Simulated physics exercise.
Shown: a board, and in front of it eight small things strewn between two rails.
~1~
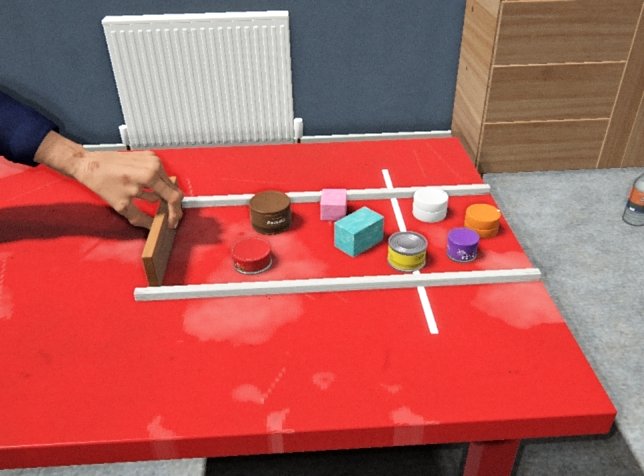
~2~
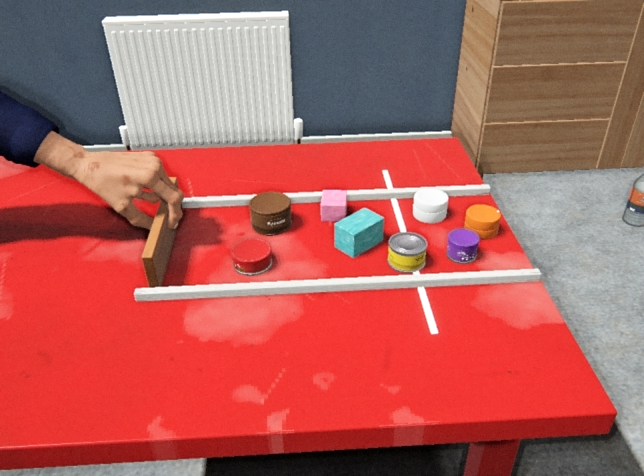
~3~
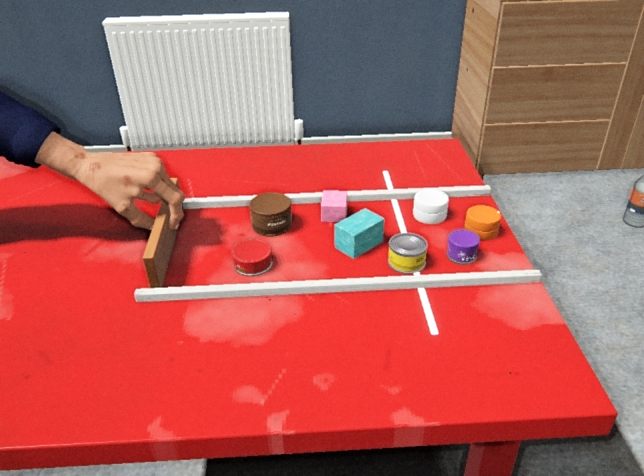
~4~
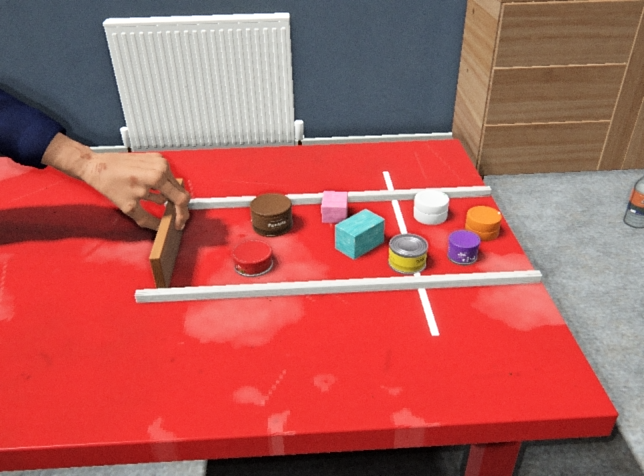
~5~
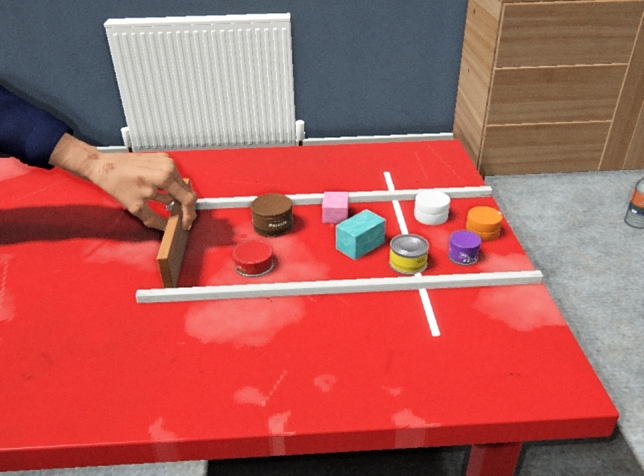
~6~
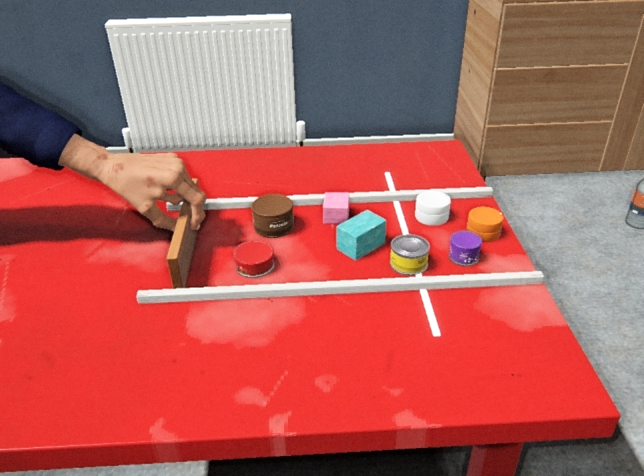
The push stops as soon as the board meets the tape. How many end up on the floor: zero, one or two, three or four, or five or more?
Overboard: Nil.
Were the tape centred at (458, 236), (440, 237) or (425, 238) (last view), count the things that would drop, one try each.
Tallies in the order asked: 2, 1, 0.
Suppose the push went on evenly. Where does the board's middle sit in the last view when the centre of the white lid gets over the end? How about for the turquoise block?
The white lid puts it at (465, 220), the turquoise block at (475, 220).
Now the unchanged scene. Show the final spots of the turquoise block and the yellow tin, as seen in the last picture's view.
Roughly (451, 229); the other one roughly (474, 259).
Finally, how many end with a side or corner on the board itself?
In contact: 3.
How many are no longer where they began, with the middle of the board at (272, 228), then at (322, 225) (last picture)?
At the first place 2, at the second 4.
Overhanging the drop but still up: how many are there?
Answer: 0.
Early on, none off yet; orange lid at rest near (485, 224); purple pot at rest near (465, 249); white lid at rest near (433, 208).
Finally, the number that fall off is zero.
